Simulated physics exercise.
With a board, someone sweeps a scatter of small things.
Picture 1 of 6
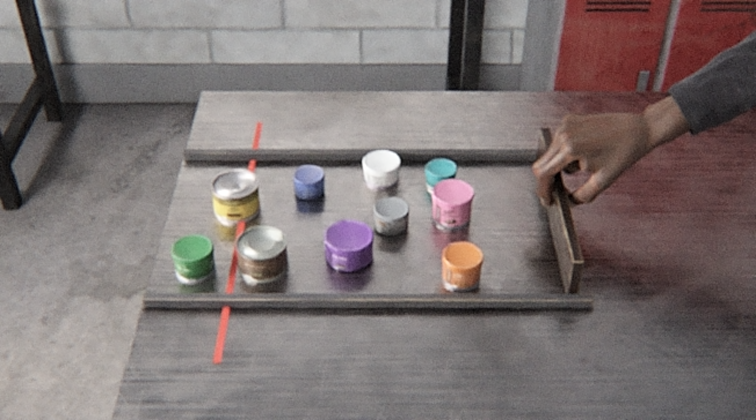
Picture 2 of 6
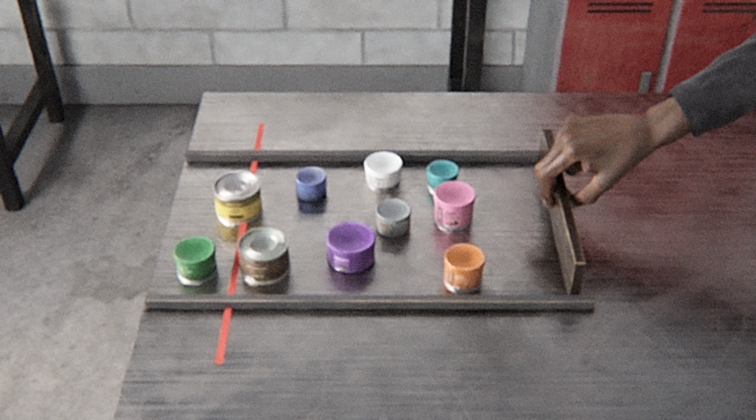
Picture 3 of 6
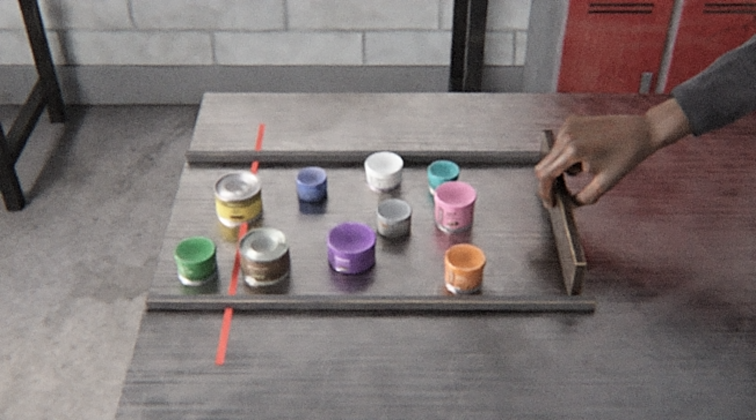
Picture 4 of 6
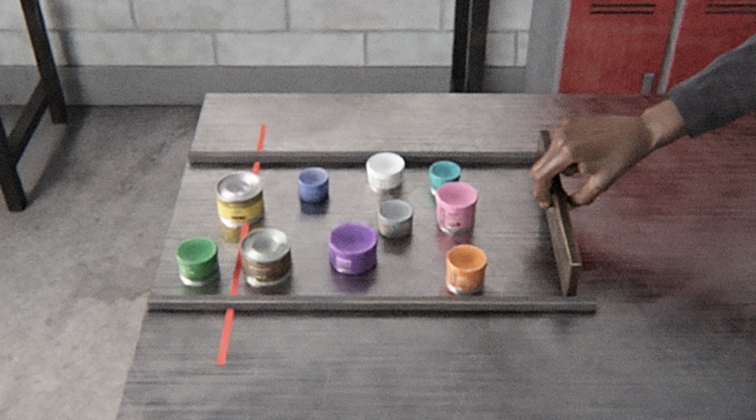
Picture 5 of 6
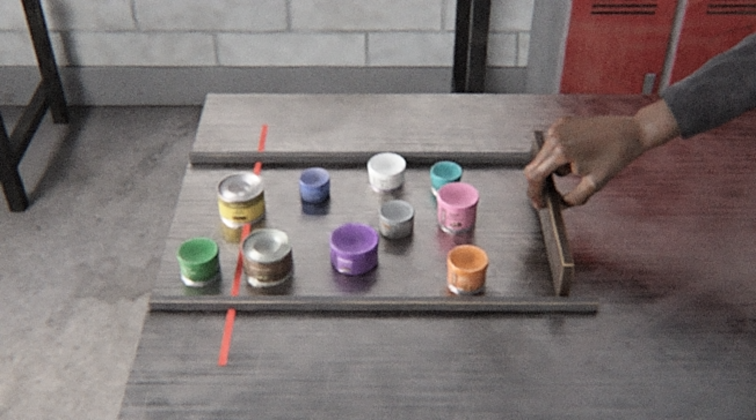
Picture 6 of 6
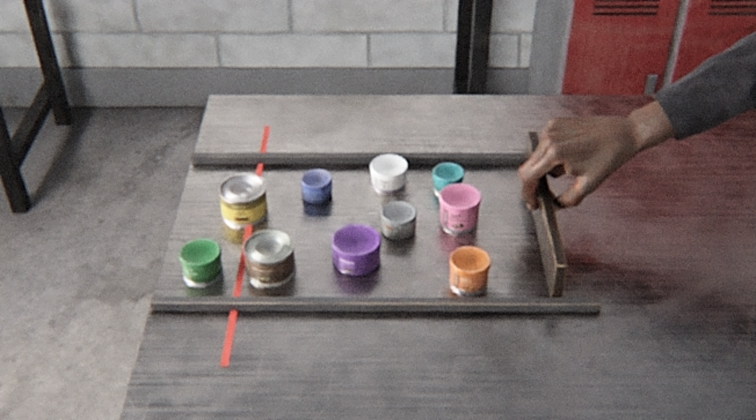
In a workshop with a pale brick wall and red lockers behind, a dark tabletop is seen from above at an angle. Small pots and tubs in green, yellow, brown, blue, purple, white, grey, turquoise, pink and orange stand between two rails, a red tape line crossing at left. From the right, a hand slides an upright board slightly left, touching none, while the view drifts very slightly.
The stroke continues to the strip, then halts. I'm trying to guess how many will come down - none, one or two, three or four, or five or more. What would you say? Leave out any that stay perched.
I expect one or two pieces to come off the table.
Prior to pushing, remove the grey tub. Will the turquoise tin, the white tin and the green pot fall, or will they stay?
Turquoise tin: Still there; white tin: Still there; green pot: Over the edge.
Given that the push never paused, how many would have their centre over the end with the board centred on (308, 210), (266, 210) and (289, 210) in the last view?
Per position: 0 / 1 / 0.
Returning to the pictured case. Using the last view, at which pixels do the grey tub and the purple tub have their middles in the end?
The grey tub ends up near (196, 229), and the purple tub near (219, 248).
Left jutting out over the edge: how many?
2.
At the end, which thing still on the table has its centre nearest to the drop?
The yellow pot is foremost.
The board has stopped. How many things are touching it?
The count in contact is 4.
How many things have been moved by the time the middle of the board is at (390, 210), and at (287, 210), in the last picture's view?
At the first spot 6, then 10.
Early on, none off yet; green pot at rest near (201, 262); yellow pot at rest near (244, 200); brown pot at rest near (270, 258).
A while later, none off yet; green pot travelled a little near (185, 265); yellow pot travelled a little near (230, 202); brown pot travelled about its own width near (230, 263).
Finally, the number that fall off is one or two; lost, green pot.
